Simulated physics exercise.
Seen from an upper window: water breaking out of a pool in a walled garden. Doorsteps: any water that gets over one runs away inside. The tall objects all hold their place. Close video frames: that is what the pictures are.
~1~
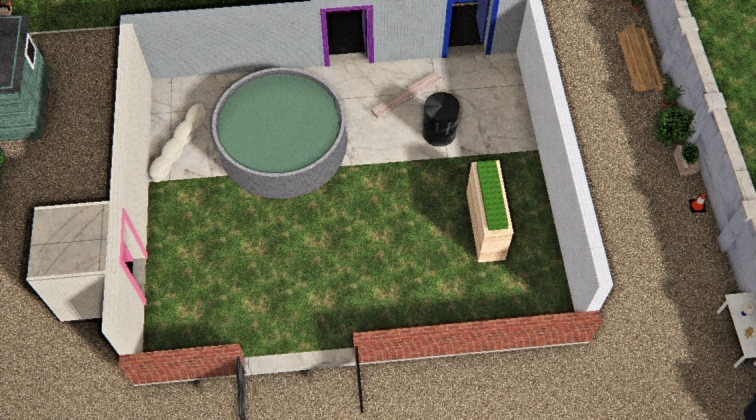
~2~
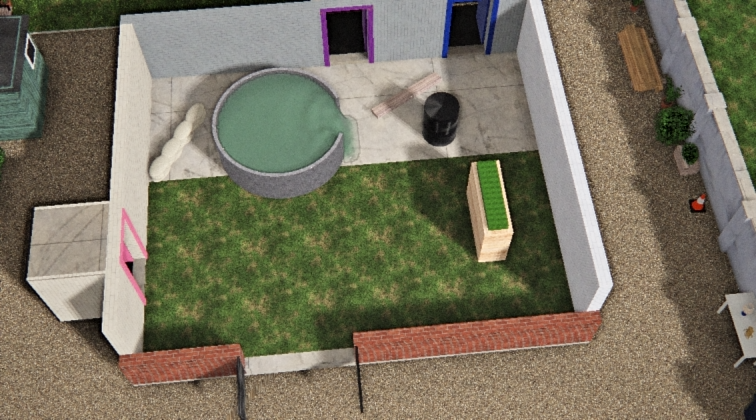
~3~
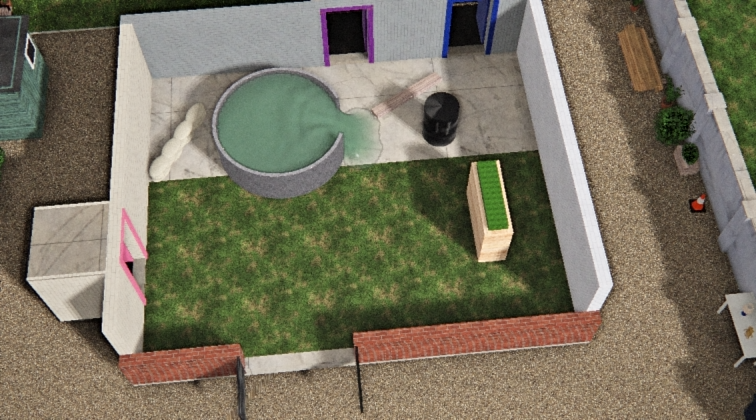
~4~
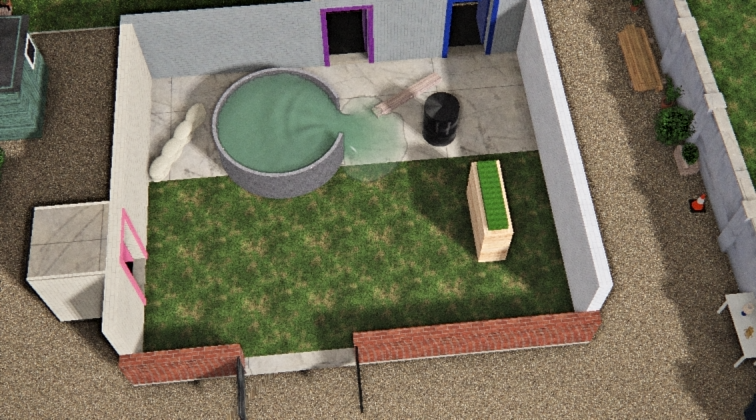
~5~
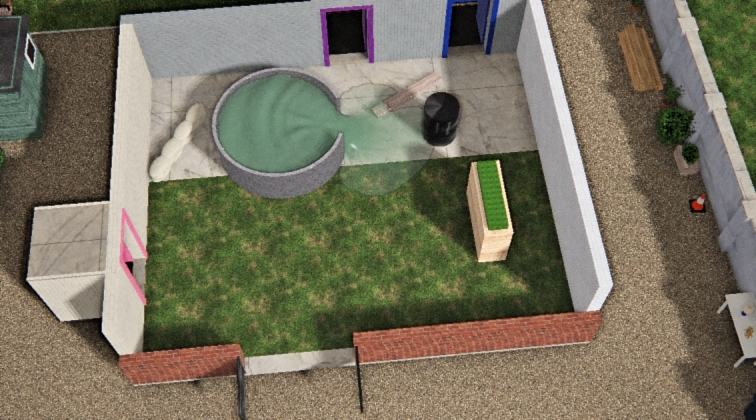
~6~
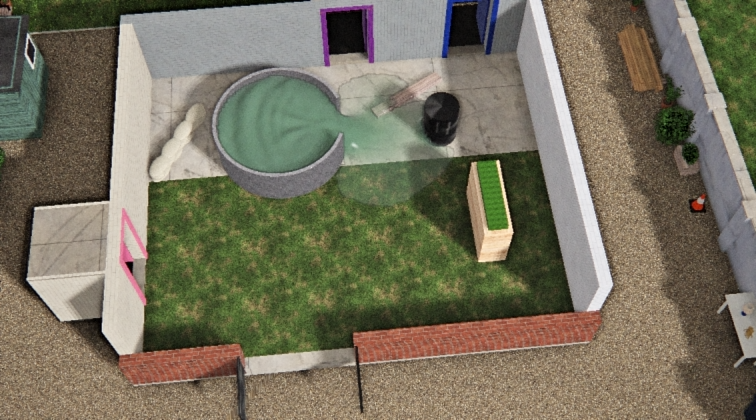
Green water breaks through the round pool's right side and spreads across the paving and grass.
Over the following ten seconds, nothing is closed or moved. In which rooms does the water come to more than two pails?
Taking them in turn, the purple door keeps to two pails or fewer, the blue door goes beyond two pails, the pink door keeps to two pails or fewer.
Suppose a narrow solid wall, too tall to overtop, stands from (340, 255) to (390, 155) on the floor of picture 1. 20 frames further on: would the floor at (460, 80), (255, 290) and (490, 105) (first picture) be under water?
Submerged; untouched; submerged.
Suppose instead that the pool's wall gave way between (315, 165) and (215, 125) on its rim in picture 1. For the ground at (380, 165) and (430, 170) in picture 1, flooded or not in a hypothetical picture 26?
In order - first: Not reached, second: Not reached.
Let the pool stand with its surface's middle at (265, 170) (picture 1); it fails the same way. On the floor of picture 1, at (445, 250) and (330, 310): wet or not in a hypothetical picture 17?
Soaked, spared.
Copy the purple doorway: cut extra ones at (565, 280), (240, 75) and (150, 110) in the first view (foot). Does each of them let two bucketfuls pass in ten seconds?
Outcome by door - past the limit, within the limit, within the limit.
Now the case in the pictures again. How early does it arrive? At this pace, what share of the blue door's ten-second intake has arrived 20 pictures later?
By my reckoning, 30 percent.
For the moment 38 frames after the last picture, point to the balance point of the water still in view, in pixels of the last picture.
I reckon somewhere around (394, 168).
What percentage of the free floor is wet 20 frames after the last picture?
Close to 45 %.
A moment on, water covers 25 % of the floor; the purple door wet at the sill, nothing in, the blue door not reached, the pink door not reached.
Next, water covers 35 % of the floor; the purple door wet at the sill, nothing in, the blue door under two buckets in, the pink door not reached.
Then, water covers 45 % of the floor; the purple door wet at the sill, nothing in, the blue door over two buckets in, the pink door not reached.
Later, water covers 60 % of the floor; the purple door wet at the sill, nothing in, the blue door far over two buckets in, the pink door not reached.
In the end, water covers 80 % of the floor; the purple door wet at the sill, nothing in, the blue door far over two buckets in, the pink door not reached.
